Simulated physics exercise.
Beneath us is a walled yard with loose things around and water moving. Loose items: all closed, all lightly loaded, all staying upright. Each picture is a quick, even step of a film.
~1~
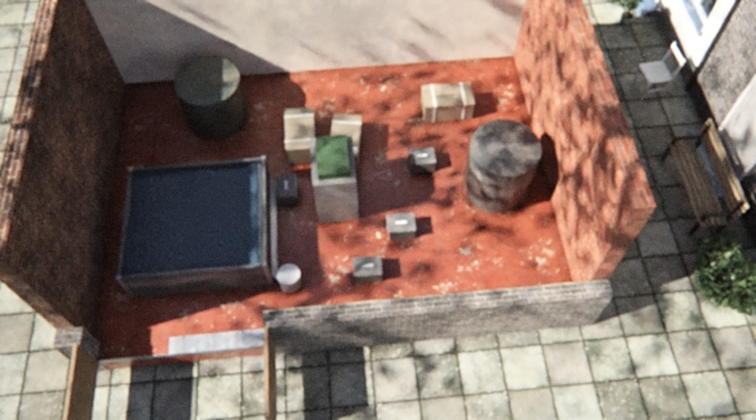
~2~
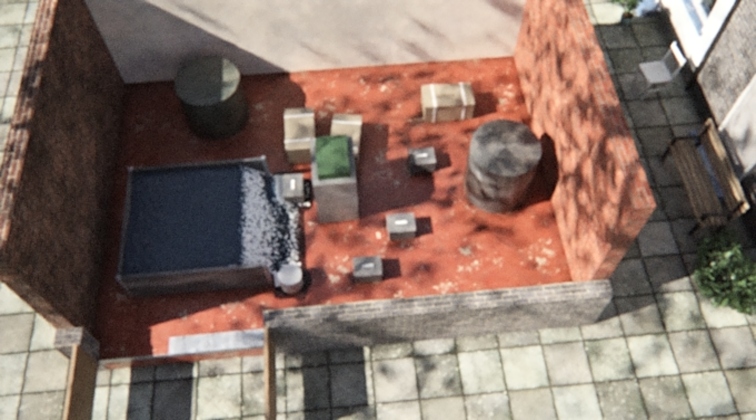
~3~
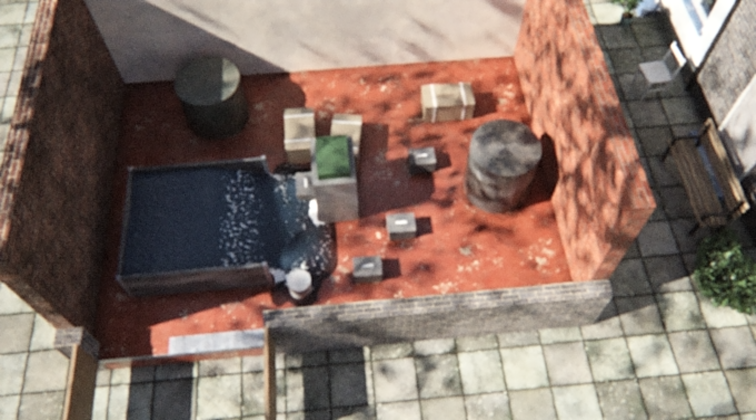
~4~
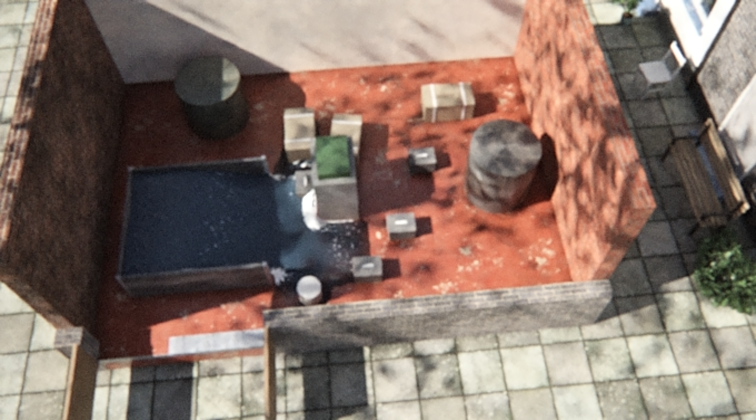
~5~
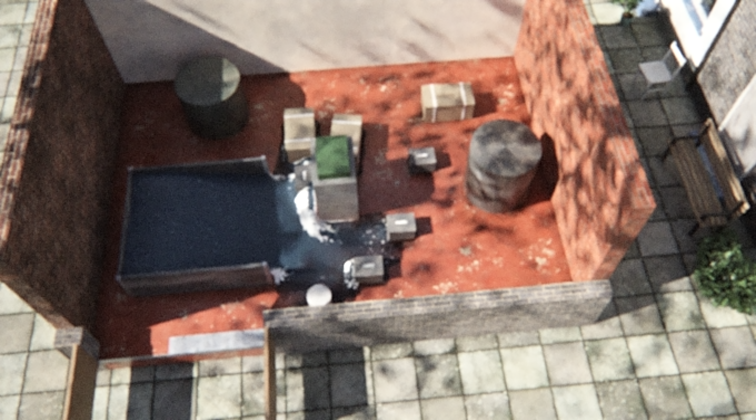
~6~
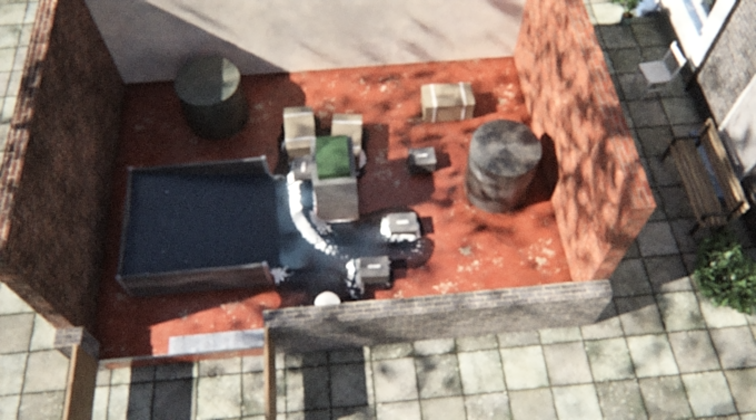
In a walled yard, water pours rightward from a tank, shifting a pail and small boxes.
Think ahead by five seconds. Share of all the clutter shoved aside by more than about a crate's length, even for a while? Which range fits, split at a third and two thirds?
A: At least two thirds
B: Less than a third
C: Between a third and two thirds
Option A: At least two thirds.
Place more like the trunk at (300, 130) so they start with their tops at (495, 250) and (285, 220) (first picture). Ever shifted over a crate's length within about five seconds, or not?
Result by copy: Covered it; covered it.
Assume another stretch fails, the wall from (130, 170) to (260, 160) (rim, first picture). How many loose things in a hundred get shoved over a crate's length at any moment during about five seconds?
Estimate: Some 50 per cent.
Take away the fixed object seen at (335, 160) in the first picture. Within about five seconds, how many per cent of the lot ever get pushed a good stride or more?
About 90 per cent.
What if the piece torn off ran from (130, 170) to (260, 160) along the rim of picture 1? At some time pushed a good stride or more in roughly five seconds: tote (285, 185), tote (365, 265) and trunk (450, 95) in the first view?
Lab note - in sequence: Did not travel far; did not travel far; travelled far enough.
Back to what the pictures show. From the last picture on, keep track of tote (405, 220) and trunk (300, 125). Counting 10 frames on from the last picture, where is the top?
Estimated positions: (487, 217) and (301, 64), approximately.
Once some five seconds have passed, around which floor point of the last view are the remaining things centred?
(451, 130).
A moment on, 3 of 8 are well off their spots; 1 afloat.
Next, 6 of 8 are well off their spots; 2 afloat.
Later, 6 of 8 are well off their spots; 4 afloat.
In the end, 6 of 8 are well off their spots, and 6 have been at some point; 5 afloat.
